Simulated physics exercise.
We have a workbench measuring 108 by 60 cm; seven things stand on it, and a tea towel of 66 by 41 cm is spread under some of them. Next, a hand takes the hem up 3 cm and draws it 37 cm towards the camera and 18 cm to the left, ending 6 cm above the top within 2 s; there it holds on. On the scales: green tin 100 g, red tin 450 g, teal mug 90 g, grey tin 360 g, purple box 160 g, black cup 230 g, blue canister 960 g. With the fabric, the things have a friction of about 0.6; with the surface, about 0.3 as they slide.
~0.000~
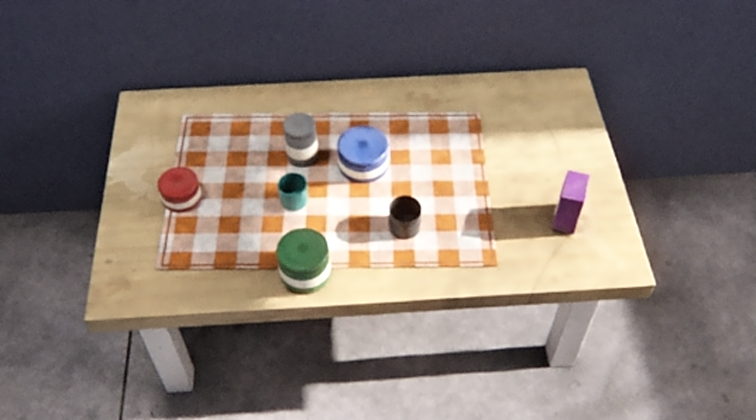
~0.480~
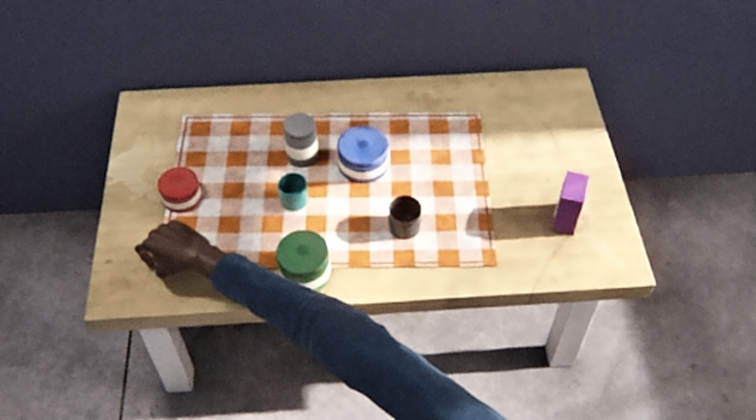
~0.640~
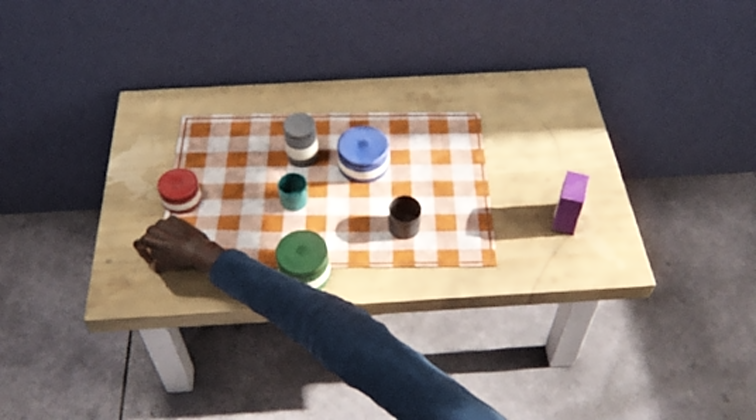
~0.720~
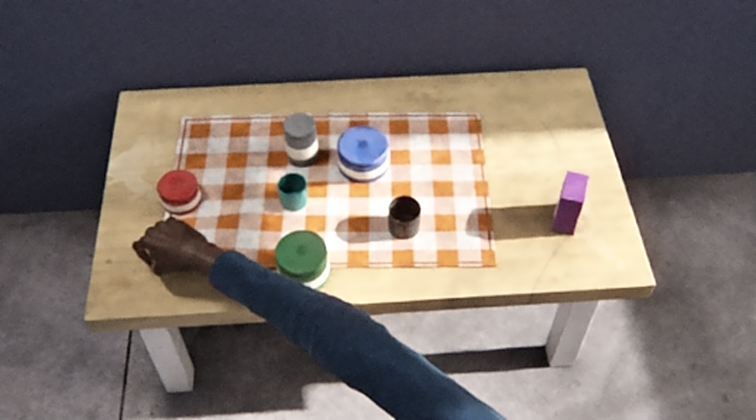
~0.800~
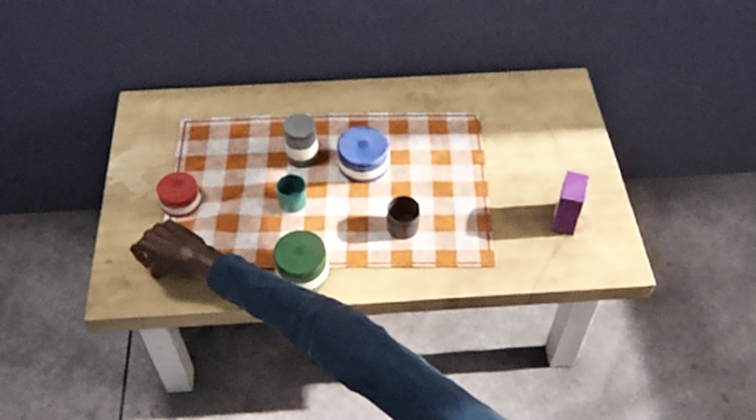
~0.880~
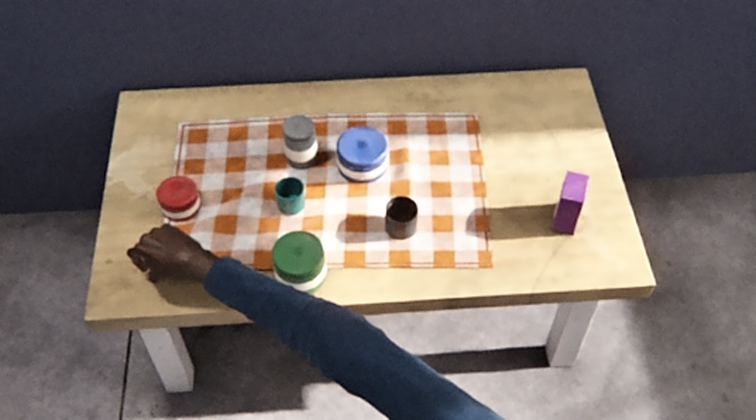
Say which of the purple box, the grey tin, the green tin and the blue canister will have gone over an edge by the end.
In order: My guess is the purple box ends up on the surface; my guess is the grey tin ends up on the surface; my guess is the green tin ends up off the surface; my guess is the blue canister ends up on the surface.
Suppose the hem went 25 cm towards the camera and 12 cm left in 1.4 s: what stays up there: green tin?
Outcome: Green tin leaves the top.
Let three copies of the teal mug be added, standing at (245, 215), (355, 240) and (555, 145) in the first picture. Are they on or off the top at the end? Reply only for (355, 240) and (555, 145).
Going through them in turn, one leaves the top and then one survives up there.
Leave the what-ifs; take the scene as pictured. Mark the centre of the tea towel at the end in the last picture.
(195, 309), roughly.
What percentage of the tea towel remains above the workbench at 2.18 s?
I'd estimate close to 55 per cent.
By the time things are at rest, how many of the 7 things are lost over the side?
That gives 3.
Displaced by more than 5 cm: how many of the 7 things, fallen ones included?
Counting them up, I get 6.
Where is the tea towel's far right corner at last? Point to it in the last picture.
It ends up approximately at (333, 186).
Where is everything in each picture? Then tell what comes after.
In the first picture, purple box (576, 185); grey tin (299, 124); green tin (303, 248); blue canister (363, 144); tea towel corners (156, 269) (183, 115) (479, 112) (497, 266).
In the second picture, tea towel corners (183, 115) (479, 112); grip (155, 265).
In the third picture, tea towel corners (183, 116) (479, 112); grip (153, 261).
In the fourth picture, tea towel corners (182, 117) (479, 113); grip (152, 262).
In the fifth picture, red tin (177, 186); tea towel corners (181, 119) (479, 113); grip (150, 265).
In the sixth picture, purple box (576, 186); grey tin (298, 126); green tin (298, 251); blue canister (362, 144); tea towel corners (179, 123) (477, 113) (493, 267); grip (147, 269).
At 1.3 s, 100 % of the tea towel is still over the top; grey tin 12 cm off its start, blue canister 10 cm off its start, green tin 8 cm off its start.
At 1.8 s, 80 % of the tea towel is still over the top; grey tin 26 cm off its start, green tin over the edge, blue canister 22 cm off its start.
At 2.2 s, 55 % of the tea towel is still over the top; grey tin 38 cm off its start at (155, 240), blue canister 33 cm off its start at (237, 235), green tin over the edge.
At 2.6 s, 45 % of the tea towel is still over the top; grey tin 45 cm off its start, blue canister 39 cm off its start, green tin over the edge.
At 4.2 s, 45 % of the tea towel is still over the top; grey tin 45 cm off its start at (130, 268), blue canister 39 cm off its start at (216, 258), green tin over the edge, purple box 0 cm off its start at (575, 185).
